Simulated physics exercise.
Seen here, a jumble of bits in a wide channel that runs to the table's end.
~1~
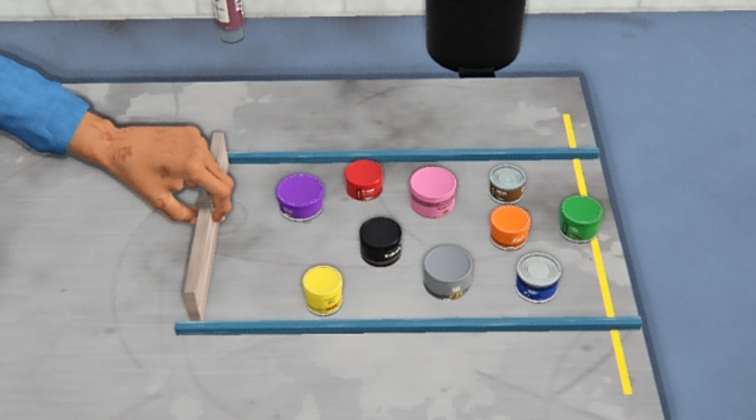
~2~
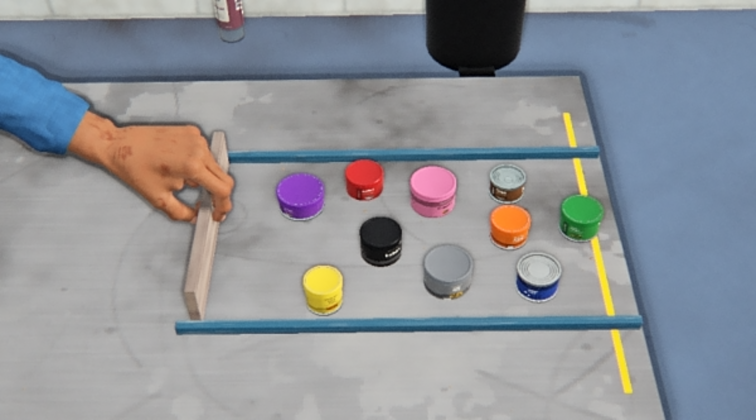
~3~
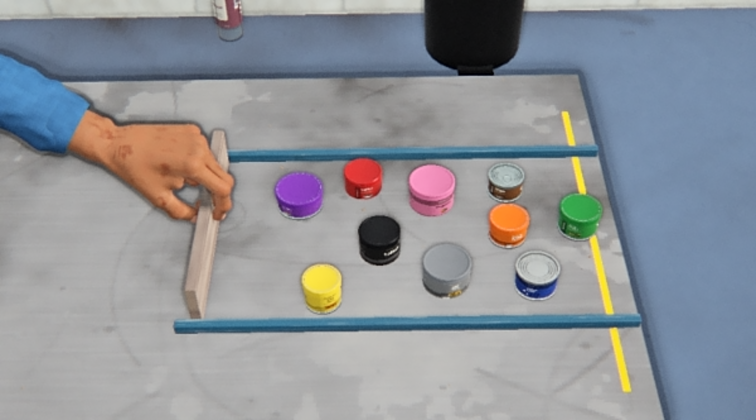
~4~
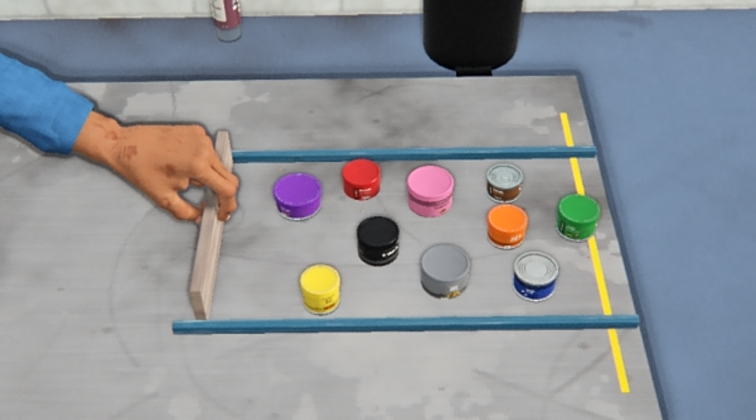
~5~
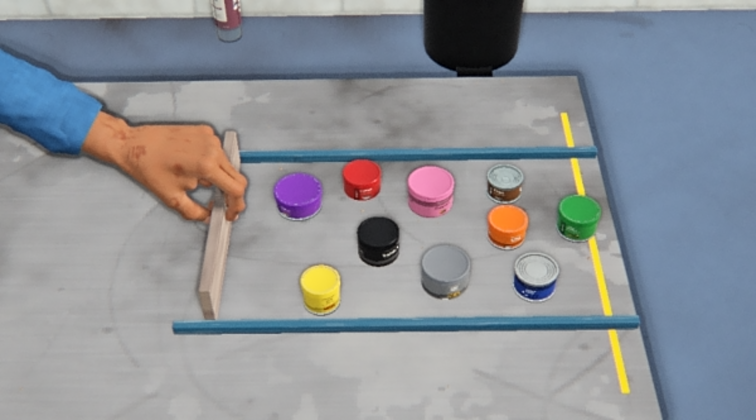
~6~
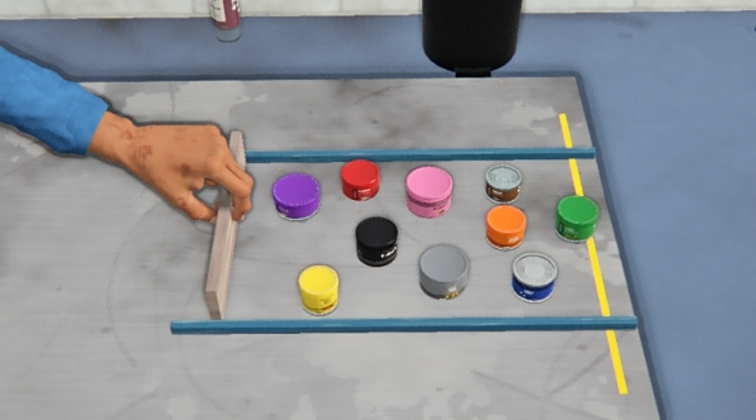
A hand in a blue sleeve held a wooden board upright between two blue rails, then slid it slightly right toward the scattered colourful little pots, which stayed practically still on the grey table.
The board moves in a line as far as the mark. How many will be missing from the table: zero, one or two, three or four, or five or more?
In the end the number that fall off is five or more.
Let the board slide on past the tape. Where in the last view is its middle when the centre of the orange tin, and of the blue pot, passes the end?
For the orange tin at (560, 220), for the blue pot at (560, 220).
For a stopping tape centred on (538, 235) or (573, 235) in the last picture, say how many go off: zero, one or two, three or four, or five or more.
One after another: Either one or two; five or over.
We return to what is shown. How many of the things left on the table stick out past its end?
That would be 5.
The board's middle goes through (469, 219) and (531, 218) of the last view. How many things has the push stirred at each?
9 and 10.
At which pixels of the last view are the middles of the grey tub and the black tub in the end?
About (623, 265), and the other about (612, 231).
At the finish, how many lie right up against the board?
5 of them.
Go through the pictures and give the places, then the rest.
Green tin (580, 219); blue pot (538, 278); brown pot (507, 185); board (208, 222); tape (593, 234), in the first picture.
Blue pot (538, 278); black tub (381, 242), in the second picture.
Brown pot (506, 183); yellow tin (322, 290), in the third picture.
Green tin (577, 218); board (213, 221), in the fourth picture.
Blue pot (535, 277); grey tub (445, 273), in the fifth picture.
Green tin (576, 220); blue pot (534, 278); brown pot (503, 185); board (228, 221); tape (589, 234), in the sixth picture.
Early on, none off yet; green tin at rest near (576, 220); blue pot at rest near (534, 278); brown pot at rest near (503, 185).
A while later, none off yet; green tin at rest near (576, 220); blue pot travelled a little near (554, 282); brown pot travelled well along near (561, 174).
Finally, the number that fall off is five or more; lost, pink tub, orange tin, brown pot, blue pot and green tin.
